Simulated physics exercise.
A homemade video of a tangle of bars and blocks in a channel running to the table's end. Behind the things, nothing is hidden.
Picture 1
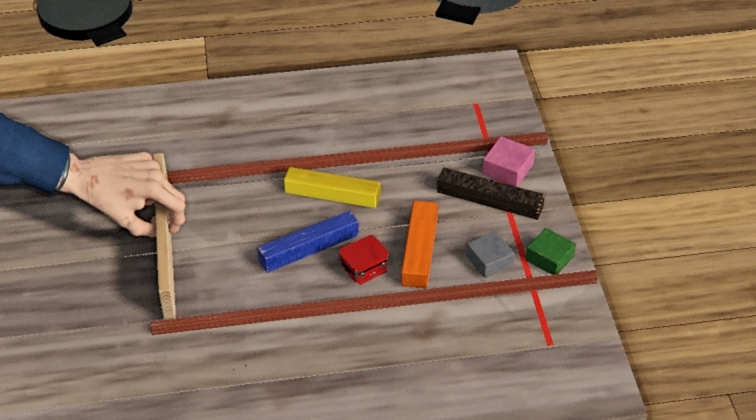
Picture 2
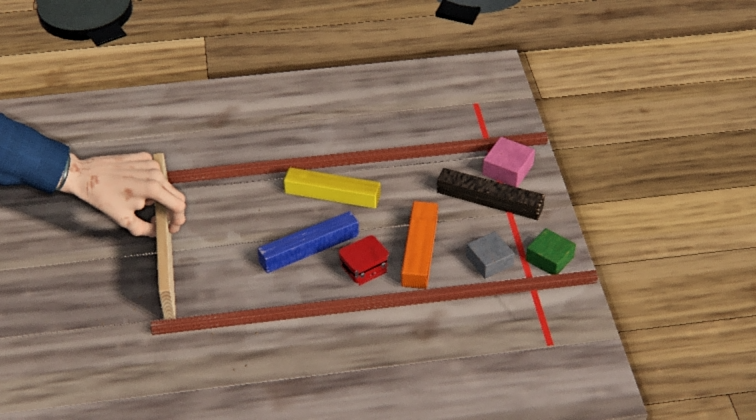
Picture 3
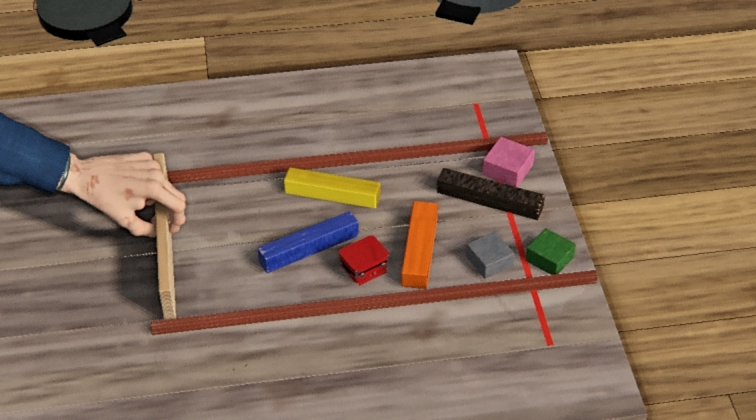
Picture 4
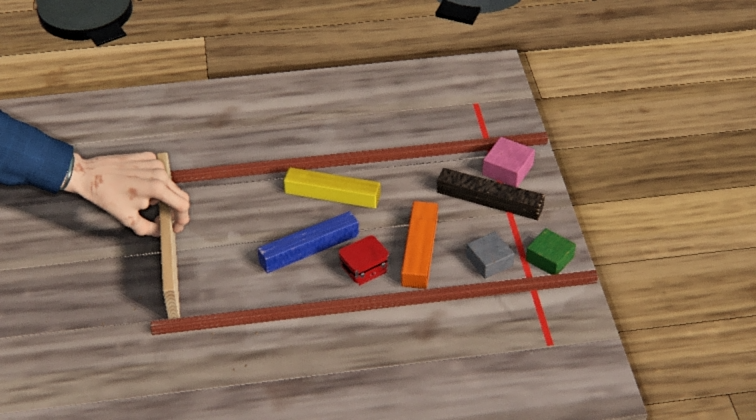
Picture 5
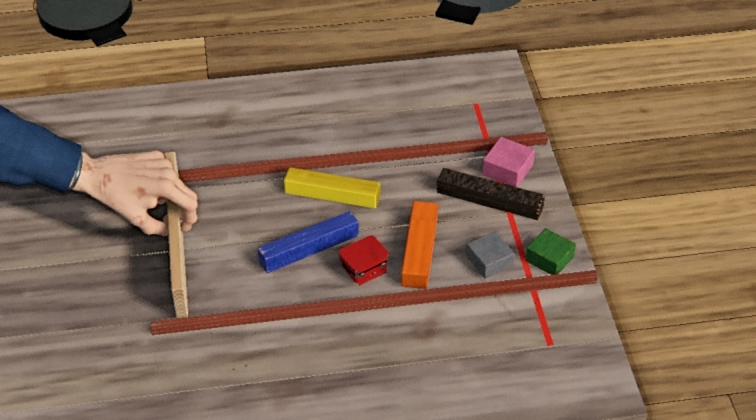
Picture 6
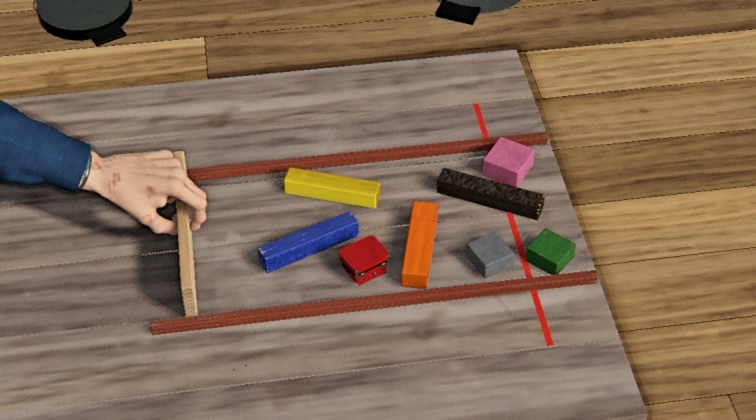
A hand held a wooden board upright across the left end of a channel, then slid it slightly to the right, while the colored bars and blocks ahead of it stayed still.
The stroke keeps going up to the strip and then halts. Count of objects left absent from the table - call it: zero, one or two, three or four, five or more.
My call is three or four.
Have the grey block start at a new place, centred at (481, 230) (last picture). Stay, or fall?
I reckon the grey block drops away.
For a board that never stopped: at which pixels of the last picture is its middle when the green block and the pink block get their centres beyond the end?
I'd say about (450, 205) for the first one and about (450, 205) for the second.
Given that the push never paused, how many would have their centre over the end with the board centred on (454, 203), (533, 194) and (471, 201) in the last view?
The counts: 2, 6 and 2.
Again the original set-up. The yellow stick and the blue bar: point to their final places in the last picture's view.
Close to (539, 151); the other close to (516, 199).
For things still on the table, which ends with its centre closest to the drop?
Foremost: The black bar.
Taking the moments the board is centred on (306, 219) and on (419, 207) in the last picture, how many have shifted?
First 2, then 8.
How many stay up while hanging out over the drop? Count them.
Expected count: 3.
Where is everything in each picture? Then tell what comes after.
In the first frame, green block (551, 252); pink block (509, 162); black bar (490, 193); board (164, 235); tape (510, 213).
In the second frame, pink block (509, 162); board (164, 235).
In the third frame, black bar (490, 193); orange stick (420, 244).
In the fourth frame, green block (551, 252); yellow stick (332, 188).
In the fifth frame, pink block (509, 162); grey block (490, 255).
In the sixth frame, green block (551, 252); pink block (509, 162); black bar (490, 193); board (185, 232); tape (510, 213).
Early on, none off yet; green block at rest near (551, 252); pink block at rest near (509, 162); black bar at rest near (490, 193).
Finally, the number that fall off is three or four; lost, grey block, pink block and green block.
